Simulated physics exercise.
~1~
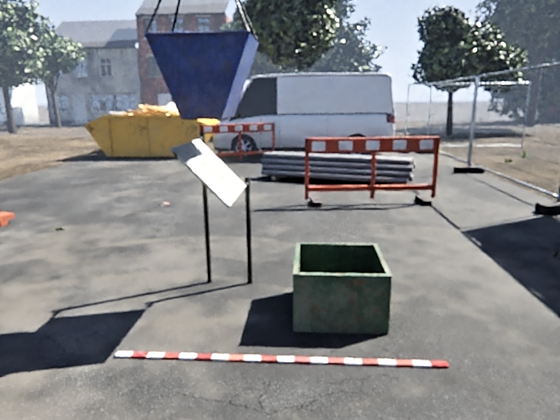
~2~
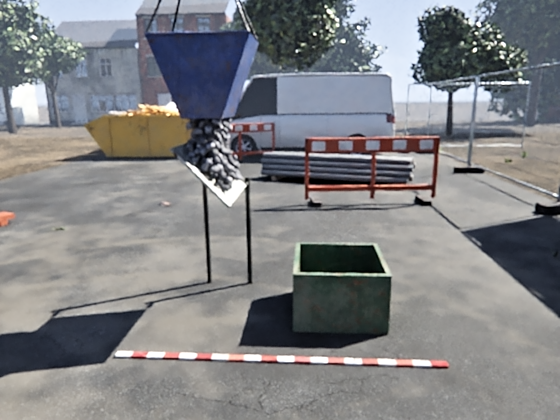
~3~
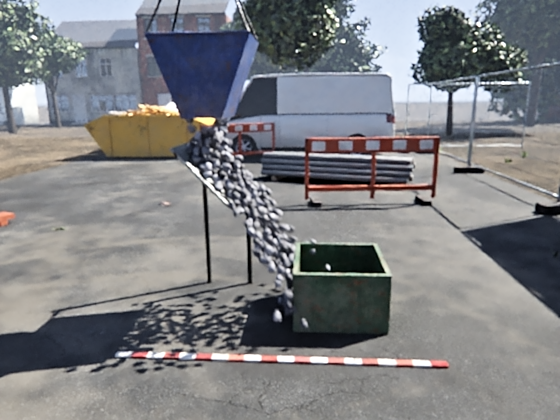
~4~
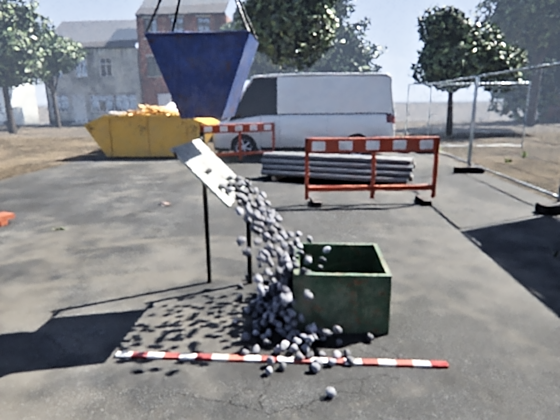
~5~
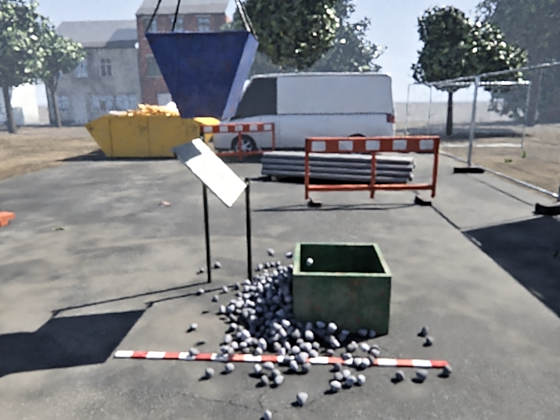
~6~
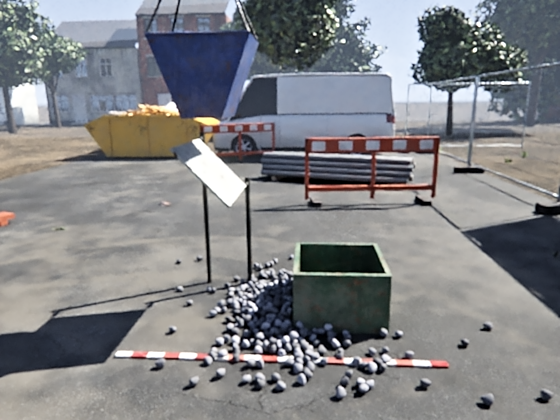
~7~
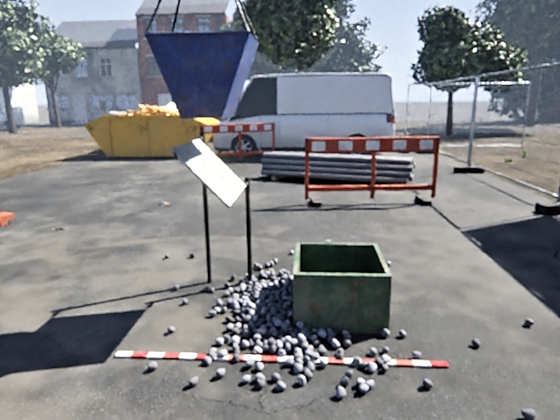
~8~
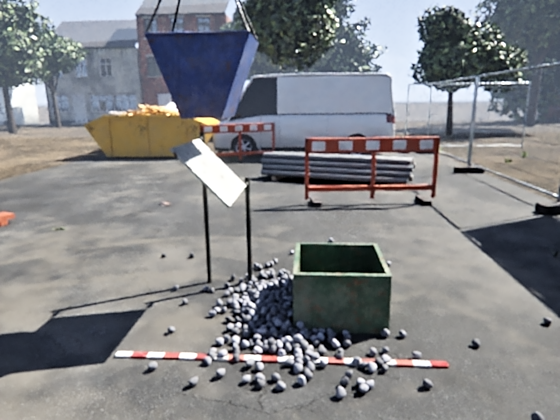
In this clip, grey stones drop from a blue hanging skip onto a tilted steel slope and pour down toward a green bin. Most miss it, piling up against its left side and front, with a few scattered across the tarmac around a striped staff.
